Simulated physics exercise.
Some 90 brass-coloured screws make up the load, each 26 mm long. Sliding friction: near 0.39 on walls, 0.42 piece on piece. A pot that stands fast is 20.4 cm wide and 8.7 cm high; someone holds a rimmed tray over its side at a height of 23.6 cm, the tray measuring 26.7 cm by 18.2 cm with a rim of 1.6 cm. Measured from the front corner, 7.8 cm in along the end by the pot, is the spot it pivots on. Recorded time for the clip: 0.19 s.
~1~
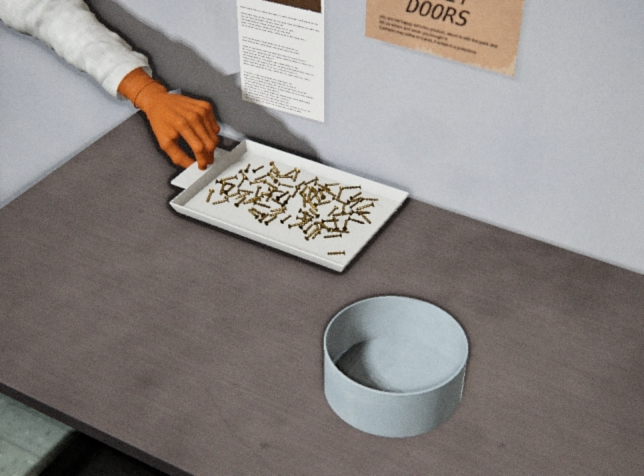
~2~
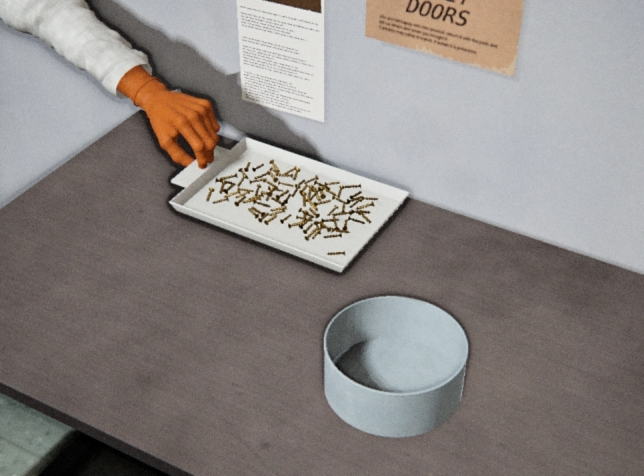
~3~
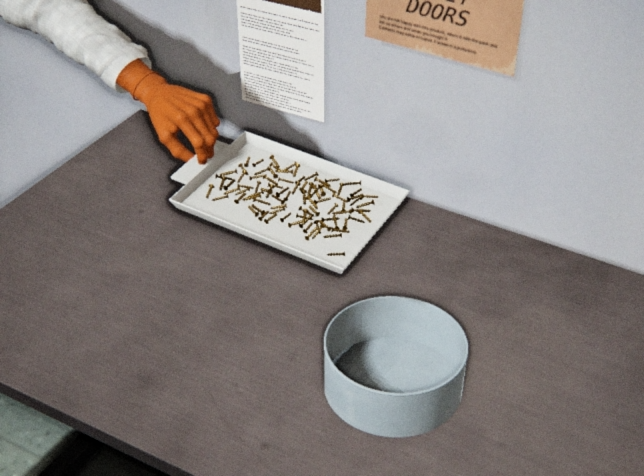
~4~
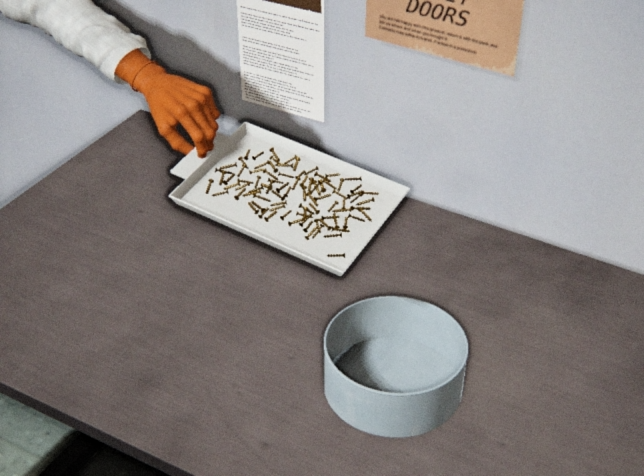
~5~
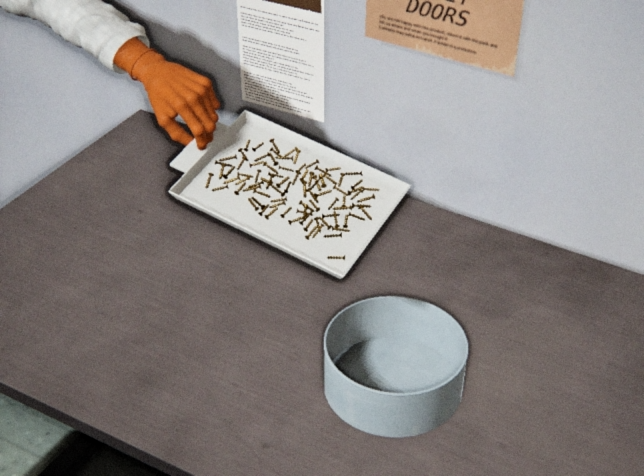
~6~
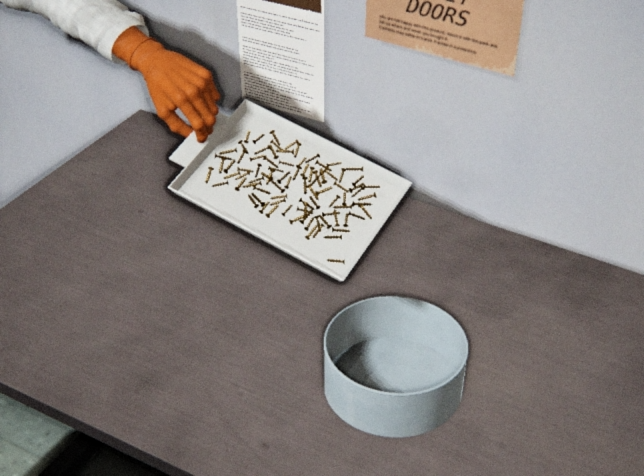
On a dark tabletop against a pale wall, a hand gradually tilting a white tray of brass-coloured screws near a round pot.
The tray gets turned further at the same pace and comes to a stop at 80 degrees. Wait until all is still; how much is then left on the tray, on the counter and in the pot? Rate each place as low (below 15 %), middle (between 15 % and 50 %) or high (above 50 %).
Ratings: Tray low; counter middle; pot high.
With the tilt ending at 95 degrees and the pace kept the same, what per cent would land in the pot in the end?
That comes out at some 65 per cent.
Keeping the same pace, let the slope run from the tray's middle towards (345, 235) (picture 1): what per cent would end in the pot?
Estimate: Near 85 per cent.
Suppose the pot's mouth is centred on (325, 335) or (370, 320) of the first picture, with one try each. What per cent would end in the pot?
Estimates: 100 in a hundred and 30 in a hundred.
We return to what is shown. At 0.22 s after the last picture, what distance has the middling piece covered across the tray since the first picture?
About 5 cm.
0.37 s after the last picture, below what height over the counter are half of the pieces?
Roughly 22 cm.
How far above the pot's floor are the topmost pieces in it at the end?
Top level: Approx. 1.5 cm.
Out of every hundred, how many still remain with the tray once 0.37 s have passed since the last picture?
Some 80 per cent of the load.
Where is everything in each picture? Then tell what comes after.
The first picture shows tray tilt 0 degrees, front corners at (177, 202) and (341, 262); middle of the pieces at (288, 199); pot at (396, 343).
The second picture shows tray tilt 1 degrees, front corners at (177, 201) and (341, 262); middle of the pieces at (288, 198).
The third picture shows tray tilt 3 degrees, front corners at (177, 198) and (341, 264), lowest corner right front; middle of the pieces at (288, 195).
The fourth picture shows tray tilt 7 degrees, front corners at (176, 195) and (341, 267), lowest corner right front; middle of the pieces at (288, 191).
The fifth picture shows tray tilt 13 degrees, front corners at (176, 190) and (341, 271), lowest corner right front; middle of the pieces at (288, 186).
The sixth picture shows tray tilt 18 degrees, front corners at (176, 186) and (341, 274), lowest corner right front; middle of the pieces at (289, 182); pot at (396, 343).
Then, 0.22 s after the last picture, tilt 49 degrees; the tray holds 100 %, the pot 0 %.
Then, 0.37 s after the last picture, tilt 70 degrees; the tray holds 80 %, the pot 0 %.
Then, 0.65 s after the last picture, tilt 80 degrees; the tray holds 0 %, the pot 60 %.
In the end, tray 0 %, counter 40 %, pot 60 %.
